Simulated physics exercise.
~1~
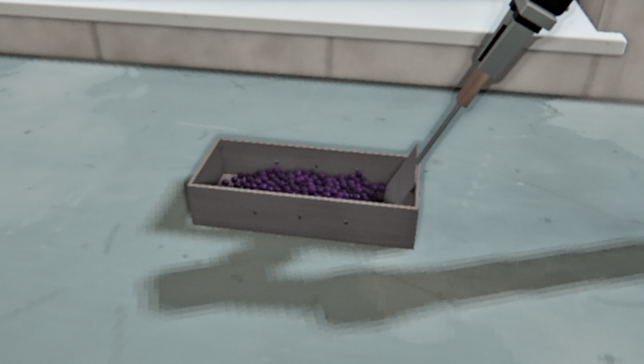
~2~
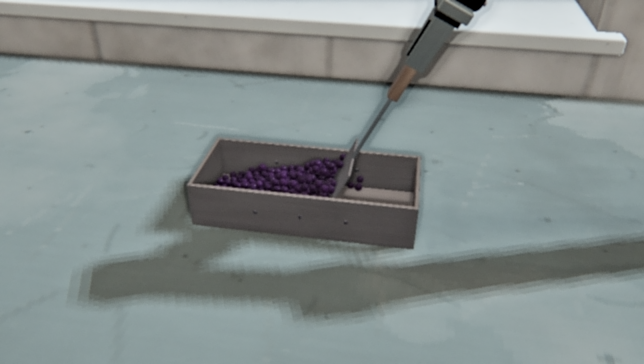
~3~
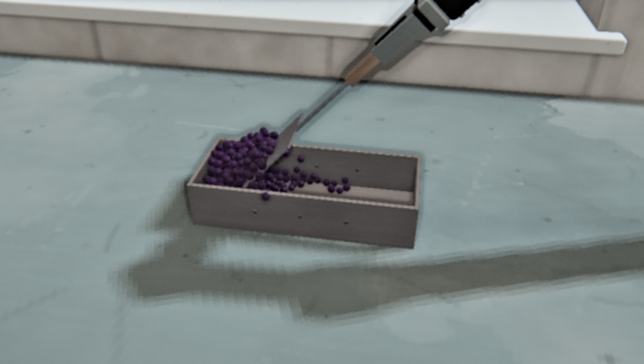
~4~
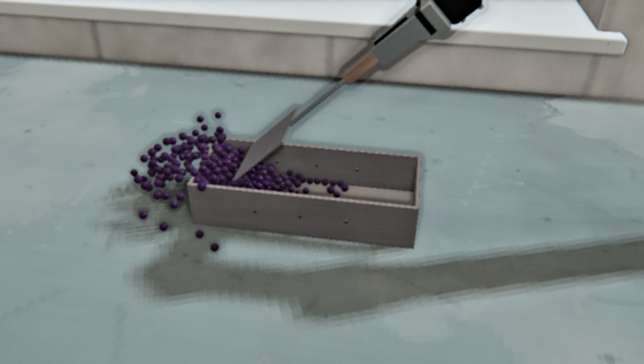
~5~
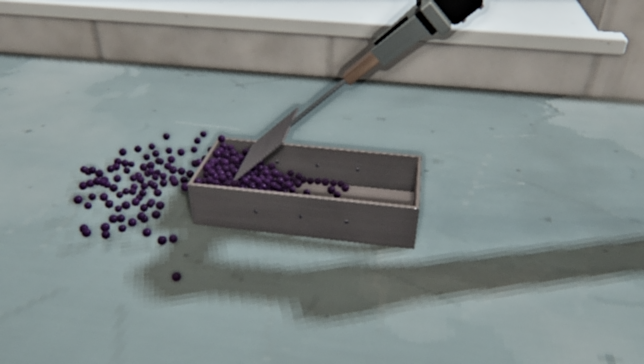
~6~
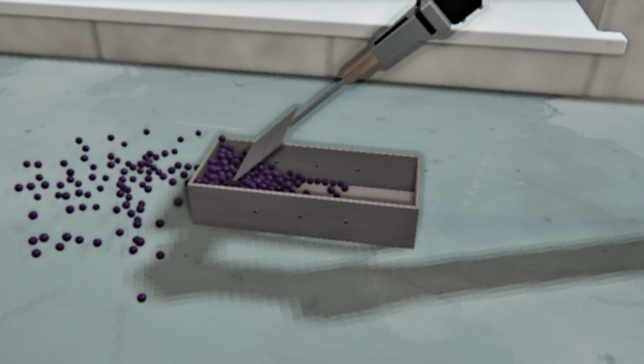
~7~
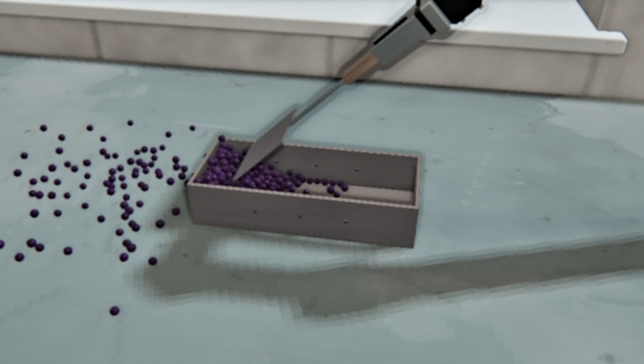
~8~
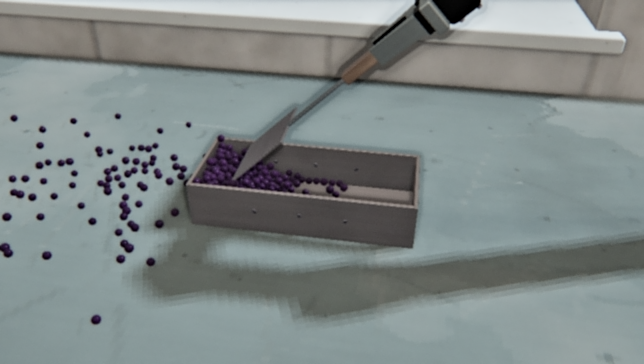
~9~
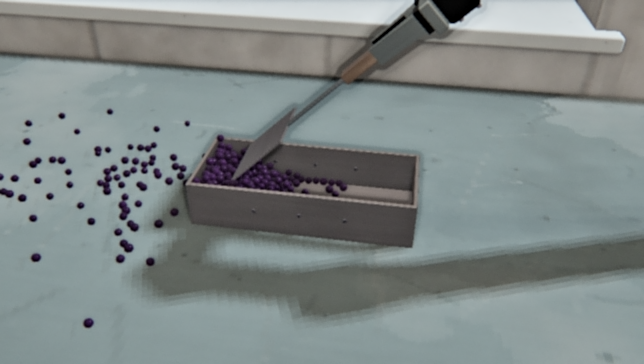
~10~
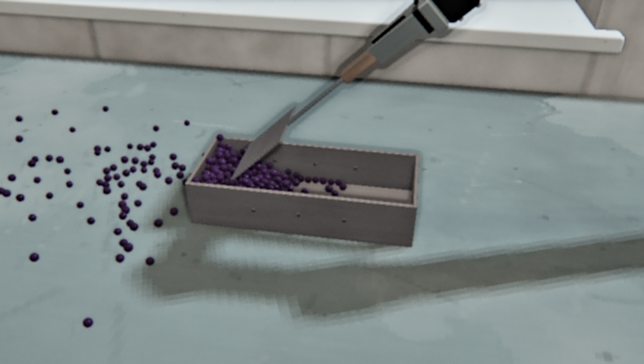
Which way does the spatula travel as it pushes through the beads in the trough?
The spatula travels to the left, going from the right end of the trough towards the left end.
